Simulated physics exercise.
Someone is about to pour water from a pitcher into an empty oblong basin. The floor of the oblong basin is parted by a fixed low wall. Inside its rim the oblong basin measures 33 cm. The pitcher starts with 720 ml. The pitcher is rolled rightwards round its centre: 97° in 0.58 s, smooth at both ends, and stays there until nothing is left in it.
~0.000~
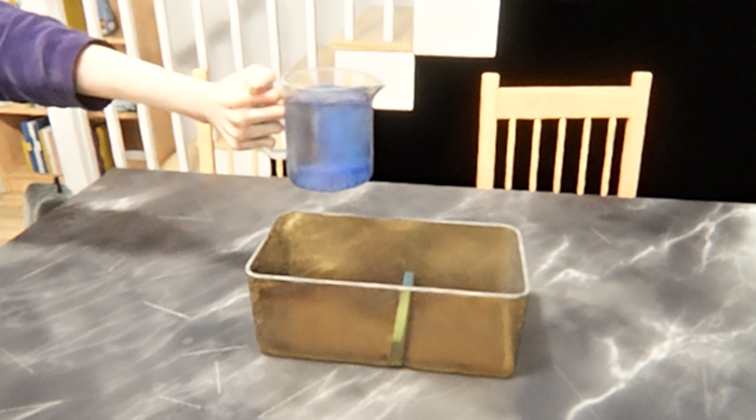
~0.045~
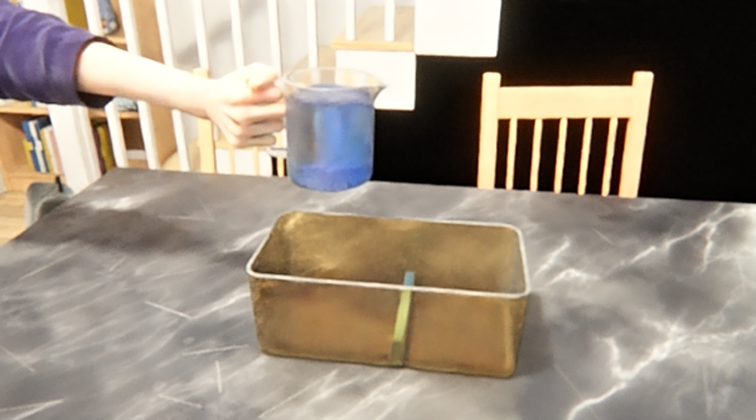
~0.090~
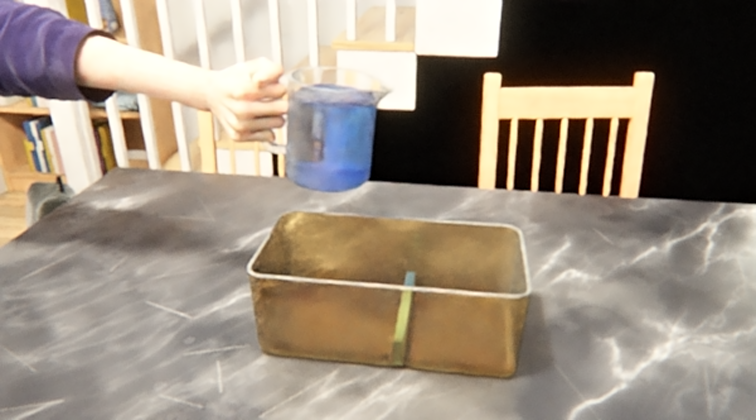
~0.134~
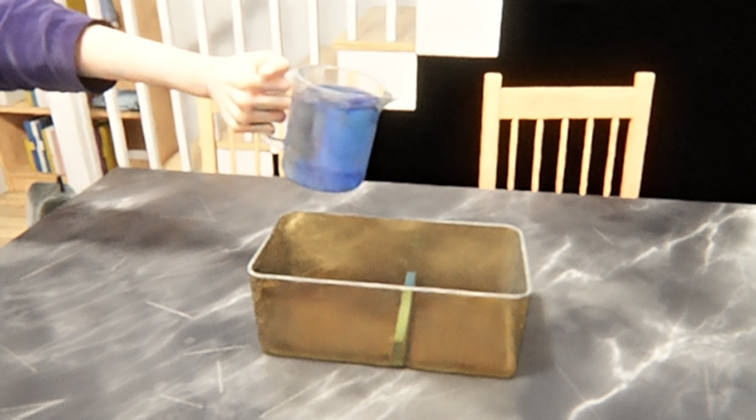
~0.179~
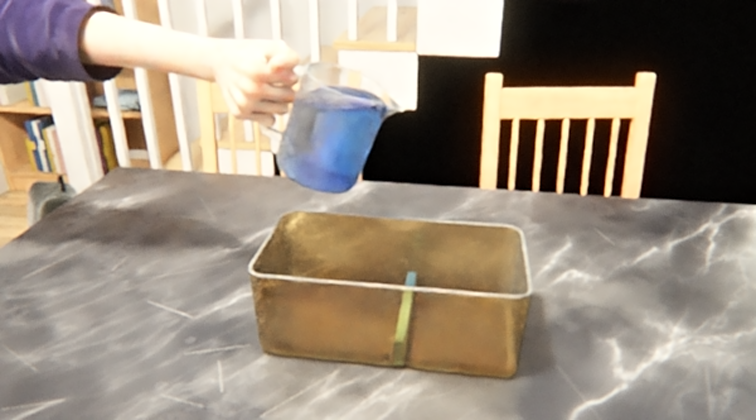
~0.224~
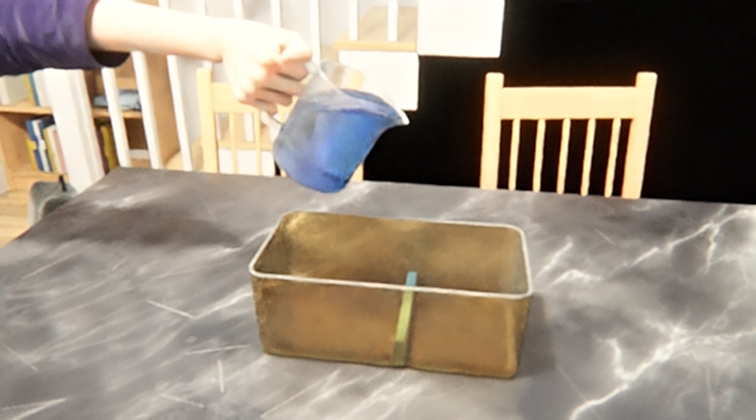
The footage shows a hand in a purple sleeve holding a clear pitcher of blue liquid above an empty oblong basin on a dark marbled table, first nearly upright, then tilting it steadily rightwards.
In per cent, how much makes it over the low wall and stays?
The far part has some 86 per cent.
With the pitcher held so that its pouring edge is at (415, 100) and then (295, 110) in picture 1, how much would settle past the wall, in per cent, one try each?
First 85, then 10 per cent.
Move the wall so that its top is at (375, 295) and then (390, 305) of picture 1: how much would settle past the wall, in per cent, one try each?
In turn about 90 and 85 per cent.
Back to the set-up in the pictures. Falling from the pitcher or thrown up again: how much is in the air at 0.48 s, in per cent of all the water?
Some 26 per cent.
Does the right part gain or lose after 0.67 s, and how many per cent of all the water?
The share moves up, by some 34 per cent.
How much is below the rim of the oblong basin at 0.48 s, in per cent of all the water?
About 10 per cent.
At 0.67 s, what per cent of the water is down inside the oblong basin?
Some 54 per cent.
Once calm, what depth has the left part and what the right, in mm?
Some 2 mm on the left and 28 mm on the right.
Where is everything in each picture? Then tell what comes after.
It leans 0°; its right rim is at (388, 82); the water meets the walls at (288, 92) and (372, 96); the oblong basin's rim runs from (265, 241) to (524, 260); the wall's top is at (404, 305), in the first picture.
It leans 1°; its right rim is at (390, 84); the water meets the walls at (291, 91) and (373, 96), in the second picture.
It leans 6°; its right rim is at (394, 89); the water meets the walls at (293, 91) and (376, 98), in the third picture.
It leans 12°; its right rim is at (399, 97); the water meets the walls at (297, 92) and (381, 99), in the fourth picture.
It leans 21°; its right rim is at (405, 108); the water meets the walls at (296, 104) and (391, 103), in the fifth picture.
It leans 32°; its right rim is at (408, 122); the water meets the walls at (291, 113) and (403, 112), in the sixth picture.
Then, 0.48 s in, the tilt is 90° and 64 per cent is still to pour, 0 is left of the wall and 10 right of it.
Then, 0.67 s in, the tilt is 97° and 25 per cent is still to pour, 2 is left of the wall and 52 right of it.
Then, 0.87 s in, the tilt is 97° and 9 per cent is still to pour, 6 is left of the wall and 75 right of it.
Then, 1.08 s in, the tilt is 97° and 3 per cent is still to pour, 8 is left of the wall and 84 right of it.
Finally, 11 per cent lies left of the wall, 86 right of it and 3 outside.
